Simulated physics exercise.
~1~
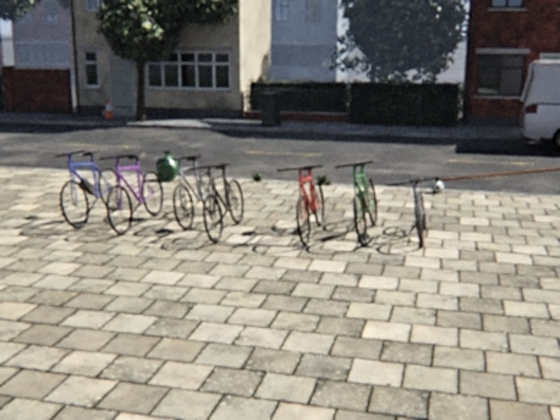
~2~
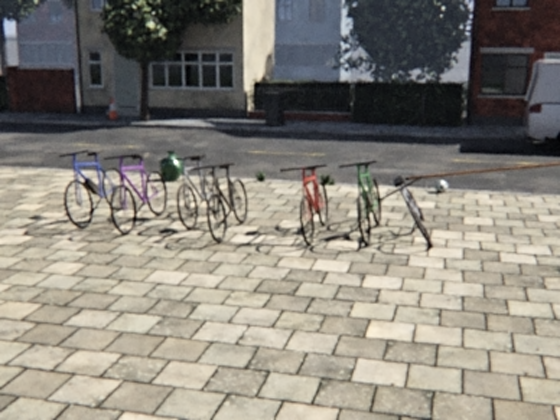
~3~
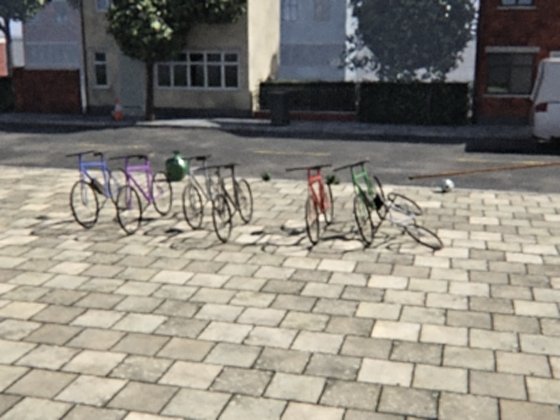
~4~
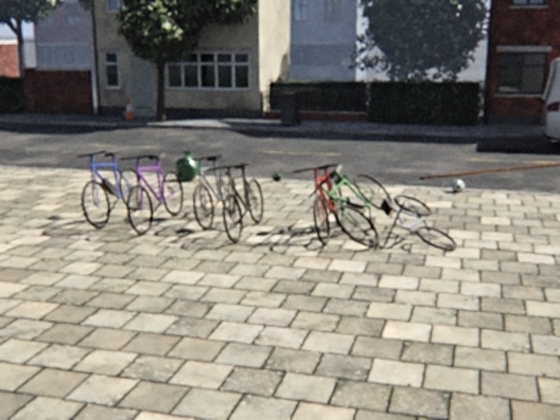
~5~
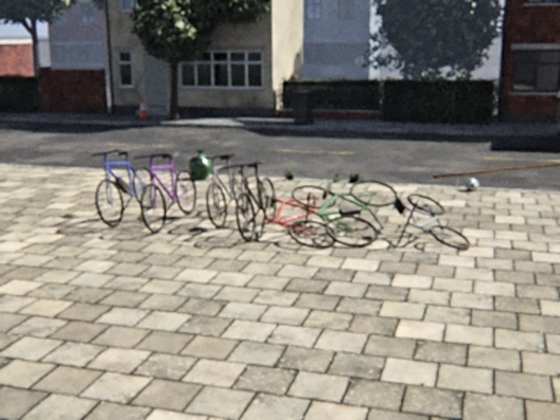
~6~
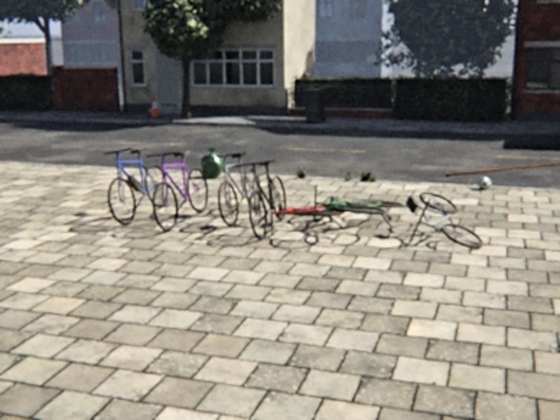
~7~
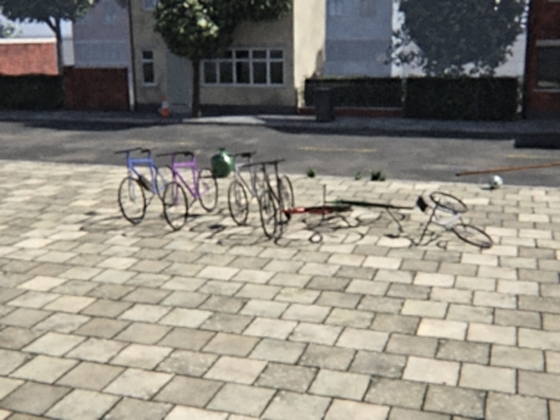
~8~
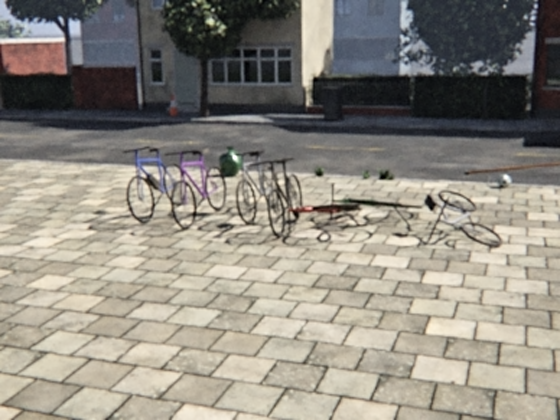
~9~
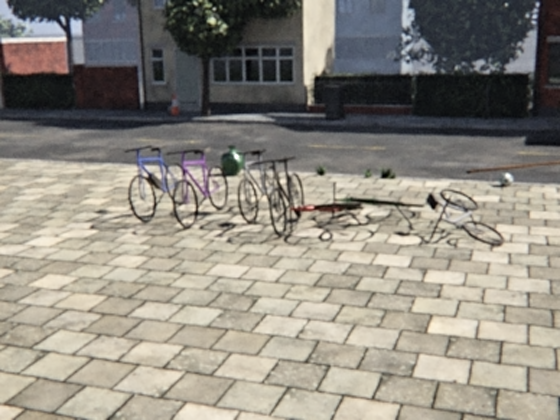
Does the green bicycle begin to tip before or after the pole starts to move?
The green bicycle begins to tip after the pole starts to move. The pole shifts left first, while the green bicycle is still standing in its place.
